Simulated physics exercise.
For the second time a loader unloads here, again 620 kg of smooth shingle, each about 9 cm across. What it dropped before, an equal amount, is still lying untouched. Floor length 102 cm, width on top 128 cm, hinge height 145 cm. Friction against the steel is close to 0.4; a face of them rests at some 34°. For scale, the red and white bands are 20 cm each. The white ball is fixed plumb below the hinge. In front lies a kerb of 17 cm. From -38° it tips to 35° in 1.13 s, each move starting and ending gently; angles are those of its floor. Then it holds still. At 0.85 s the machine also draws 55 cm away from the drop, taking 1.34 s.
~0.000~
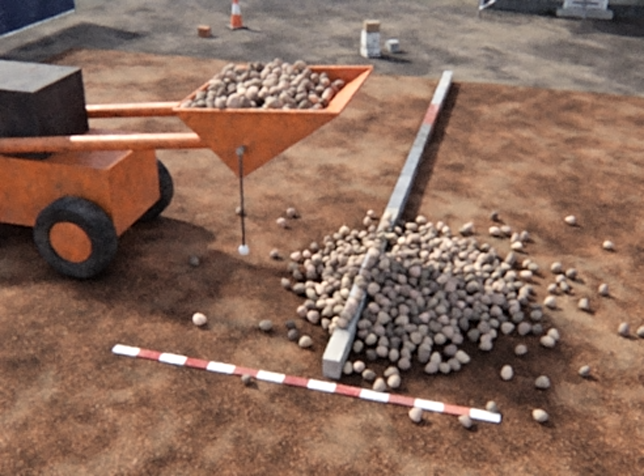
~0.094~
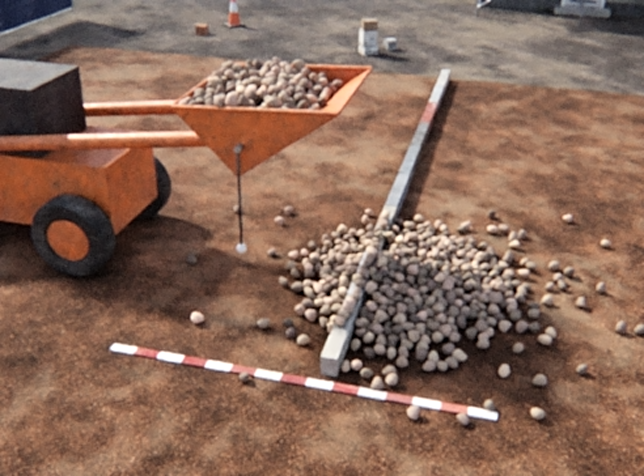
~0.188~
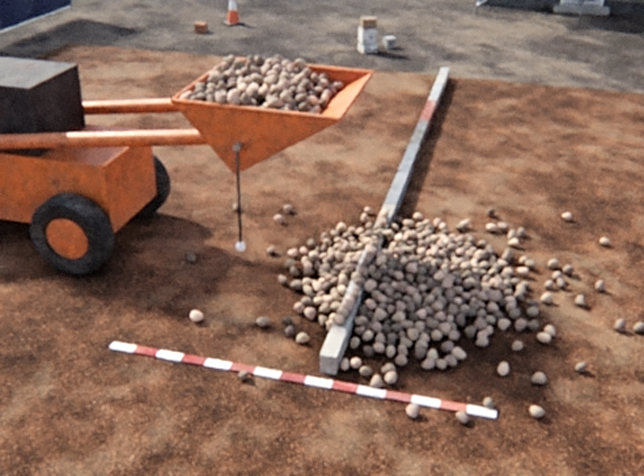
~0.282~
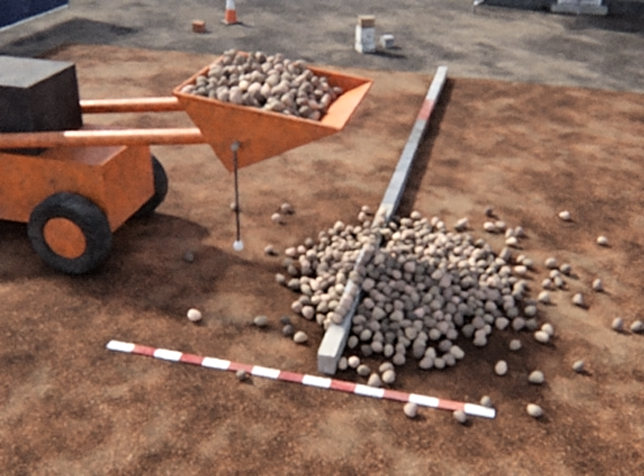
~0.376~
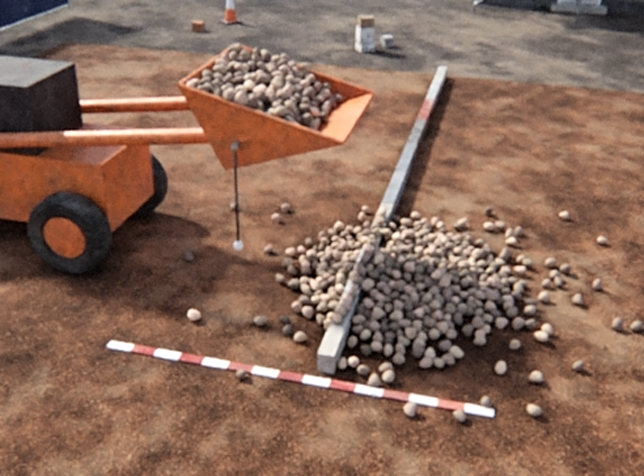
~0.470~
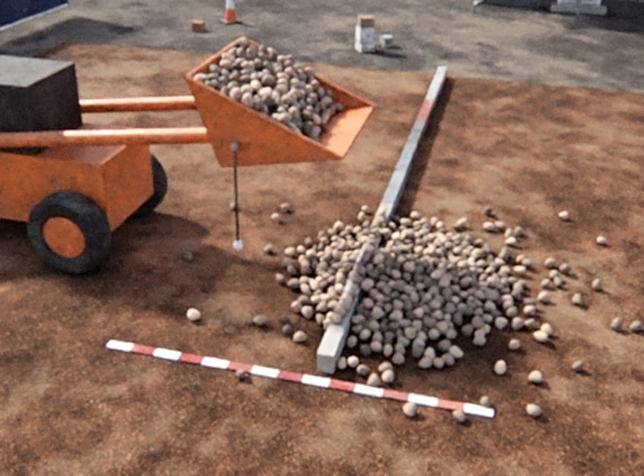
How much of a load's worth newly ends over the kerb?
Roughly 36 per cent of a load more.
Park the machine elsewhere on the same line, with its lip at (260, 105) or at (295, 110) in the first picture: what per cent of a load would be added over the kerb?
Near 0 per cent from the first place, 5 from the second.
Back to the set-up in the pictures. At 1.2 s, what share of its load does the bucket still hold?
It holds some 60 per cent.
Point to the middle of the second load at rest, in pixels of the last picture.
Their middle is at about (347, 258).
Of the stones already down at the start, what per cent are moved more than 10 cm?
About 15 per cent.
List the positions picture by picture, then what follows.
In the first picture, the bucket is at -38°, its lip at (340, 113); the top of the load is at (268, 70). The earlier load is highest near (386, 264), 23 cm above ground level, 23 % on this side of the kerb, 78 % over the kerb.
In the second picture, lip at (338, 114), floor tilted -37°, highest stones at (266, 68); the stones move at 0.1 m/s on average.
In the third picture, lip at (340, 119), floor tilted -33°, highest stones at (264, 65); the stones move at 0.2 m/s on average.
In the fourth picture, lip at (341, 130), floor tilted -27°, highest stones at (233, 62); the stones move at 0.3 m/s on average.
In the fifth picture, the bucket is at -19°, its lip at (343, 143); the top of the load is at (233, 57); the stones move at 0.4 m/s on average.
In the sixth picture, the bucket is at -11°, its lip at (343, 159); the top of the load is at (239, 52); the stones move at 0.4 m/s on average.
After 0.9 s the floor is at 24°; in per cent of one load, 100 in the bucket, 23 on this side of the kerb, 78 over the kerb; the foremost stones are at (591, 286).
After 1.2 s the floor is at 35°; in per cent of one load, 58 in the bucket, 64 on this side of the kerb, 79 over the kerb; the foremost stones are at (591, 286).
After 2.6 s the floor is at 35°; in per cent of one load, 0 in the bucket, 87 on this side of the kerb, 114 over the kerb; the foremost stones are at (595, 297).
After 5.5 s the floor is at 35°; in per cent of one load, 0 in the bucket, 87 on this side of the kerb, 114 over the kerb; the foremost stones are at (595, 297). Net gain over the kerb, 36.
